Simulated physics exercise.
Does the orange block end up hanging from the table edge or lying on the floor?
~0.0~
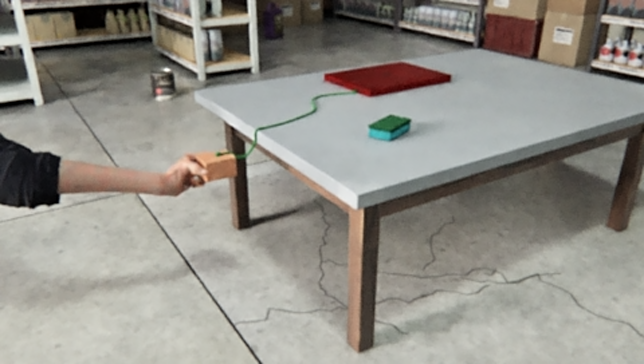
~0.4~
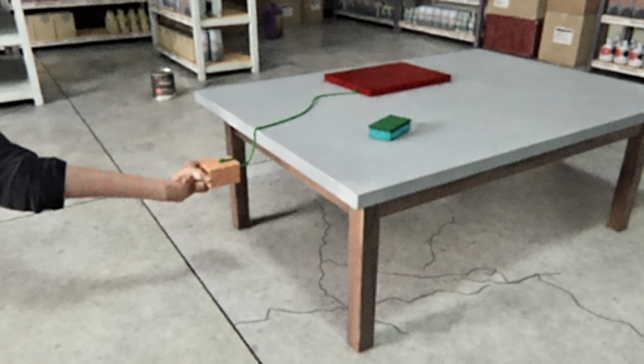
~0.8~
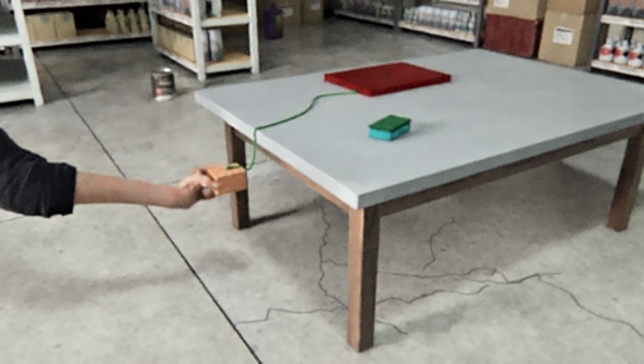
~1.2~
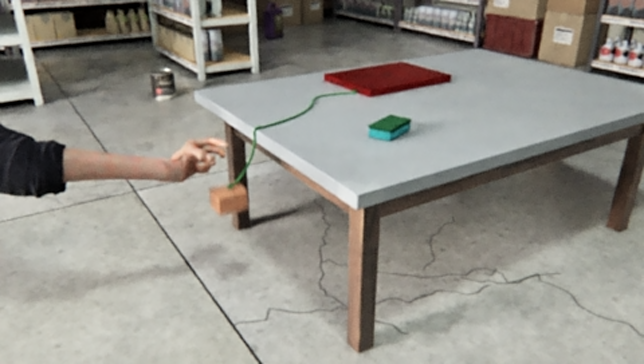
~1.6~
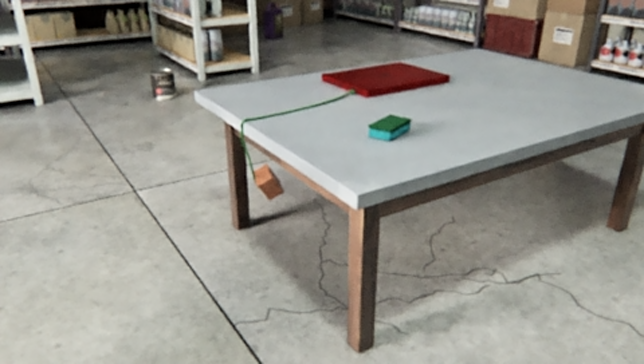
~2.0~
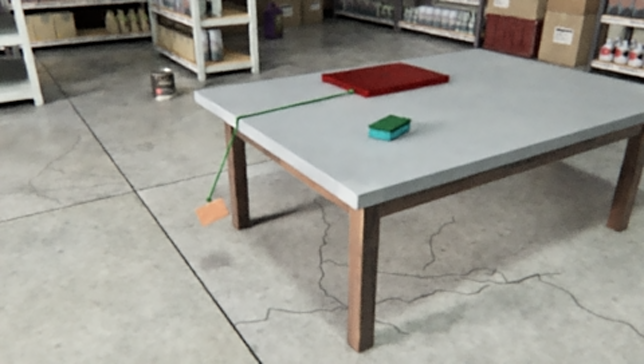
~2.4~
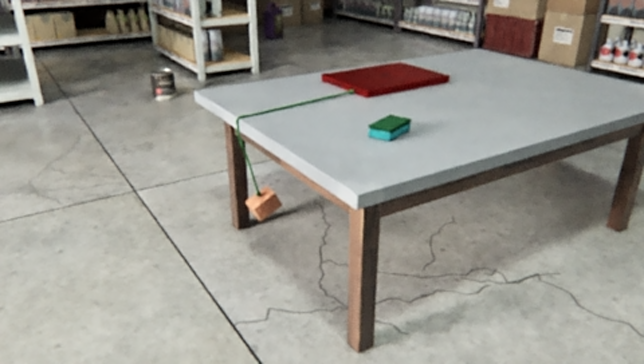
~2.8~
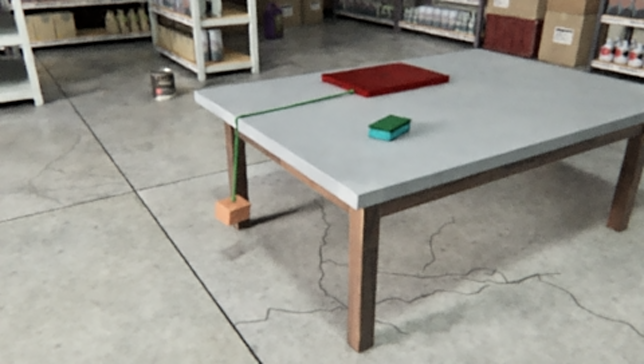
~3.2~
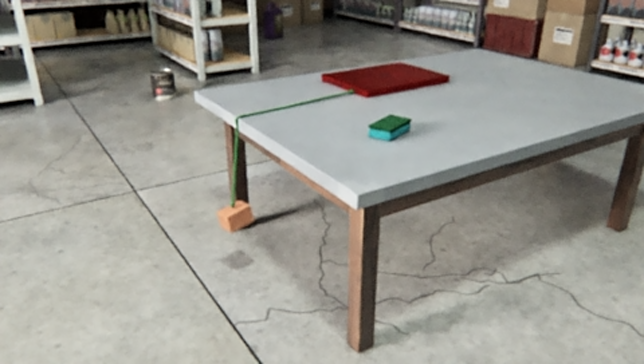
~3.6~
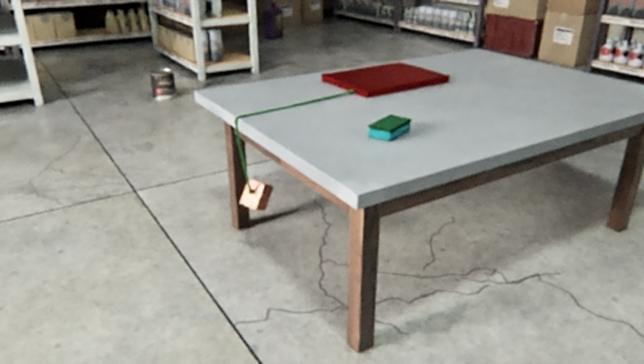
The orange block ends up hanging in the air on its string below the table edge, and the sponge stays on top of the table.
